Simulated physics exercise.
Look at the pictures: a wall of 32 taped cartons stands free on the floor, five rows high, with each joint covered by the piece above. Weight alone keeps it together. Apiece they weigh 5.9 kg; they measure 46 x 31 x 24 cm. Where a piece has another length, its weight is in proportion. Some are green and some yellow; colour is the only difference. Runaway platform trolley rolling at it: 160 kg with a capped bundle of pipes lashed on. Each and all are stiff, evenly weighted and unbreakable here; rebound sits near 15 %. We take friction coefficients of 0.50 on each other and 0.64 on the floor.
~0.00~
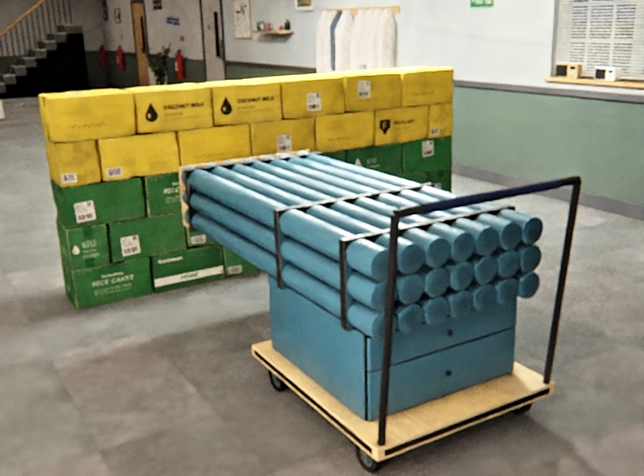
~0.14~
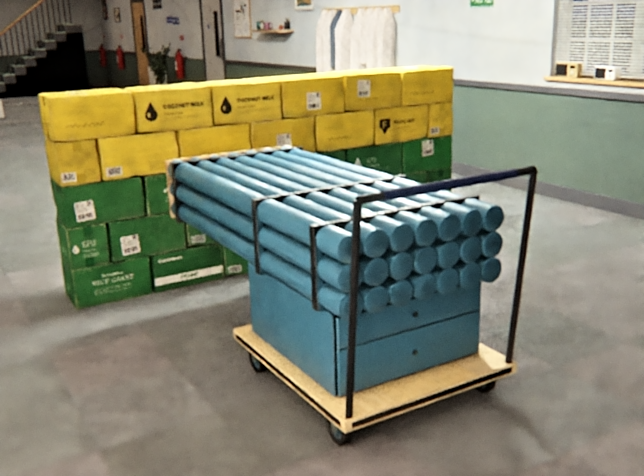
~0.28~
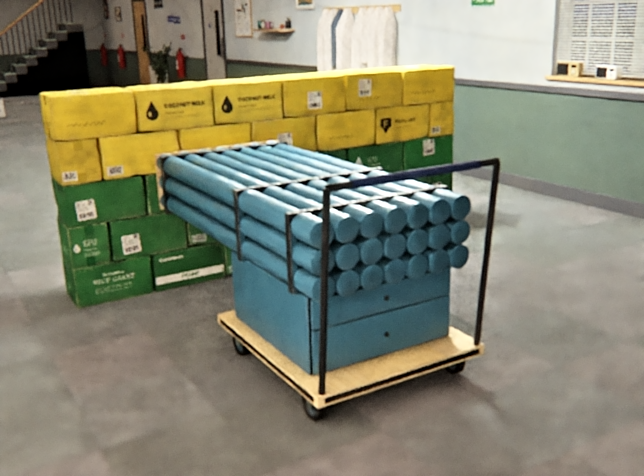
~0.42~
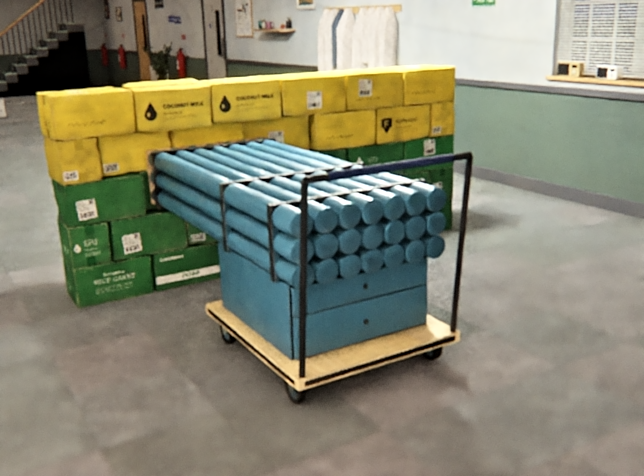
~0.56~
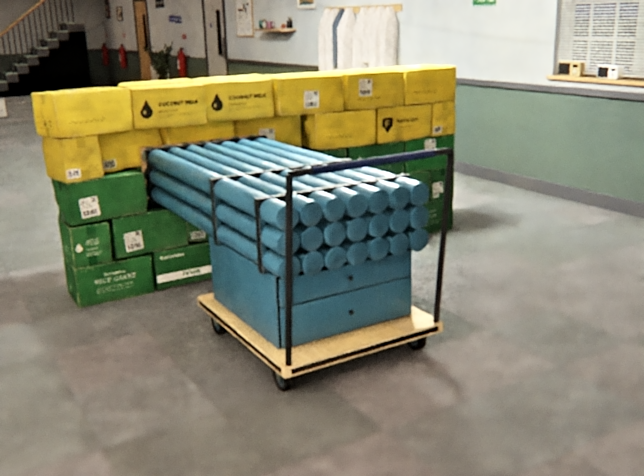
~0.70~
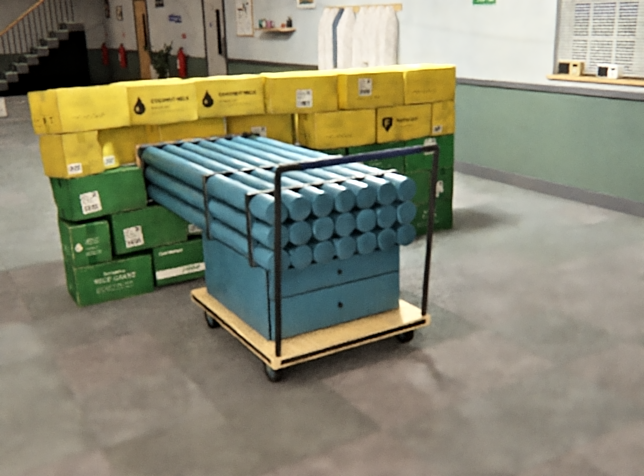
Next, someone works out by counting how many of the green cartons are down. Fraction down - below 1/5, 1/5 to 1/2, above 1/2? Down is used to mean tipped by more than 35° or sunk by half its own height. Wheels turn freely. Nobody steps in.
Below 1/5.
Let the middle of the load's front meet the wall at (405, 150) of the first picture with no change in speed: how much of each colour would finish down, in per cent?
The green ones would be 30 per cent down and the yellow ones 50 per cent.
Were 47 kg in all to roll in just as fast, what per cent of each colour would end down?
Down by colour: Green 0, yellow 0 per cent.
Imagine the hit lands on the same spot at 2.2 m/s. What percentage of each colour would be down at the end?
You'd end up with green at 10 per cent down and yellow at 40 per cent.
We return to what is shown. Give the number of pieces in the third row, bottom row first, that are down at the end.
Count down in that row: 2.
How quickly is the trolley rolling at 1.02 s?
About 0.2 m/s.
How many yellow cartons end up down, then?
Yellow count down: 8.
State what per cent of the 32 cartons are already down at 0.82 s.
0 per cent at that moment.
After 0.82 s, load 40 cm past the wall's line, still rolling; none of the 19 green cartons down (0 of 32 in all colours); top green carton unmoved; top yellow carton leaning 4°.
After 1.02 s, load 46 cm past the wall's line, still rolling; 2 of the 19 green cartons down (7 of 32 in all colours); top green carton unmoved; top yellow carton leaning 13°, 24 cm lower.
After 1.34 s, load 49 cm past the wall's line, still rolling; 2 of the 19 green cartons down (9 of 32 in all colours); top green carton unmoved; top yellow carton on its side.
After 1.86 s, load 45 cm past the wall's line, still rolling; 2 of the 19 green cartons down (10 of 32 in all colours); top green carton unmoved; top yellow carton upside down.
At rest (3.2 s), load 44 cm past the wall's line, stopped; 2 of the 19 green cartons down (10 of 32 in all colours); top green carton unmoved; top yellow carton upside down. That is 11 per cent. As the last picture would show them, middles, top green carton near (418, 150), top yellow carton near (27, 230).
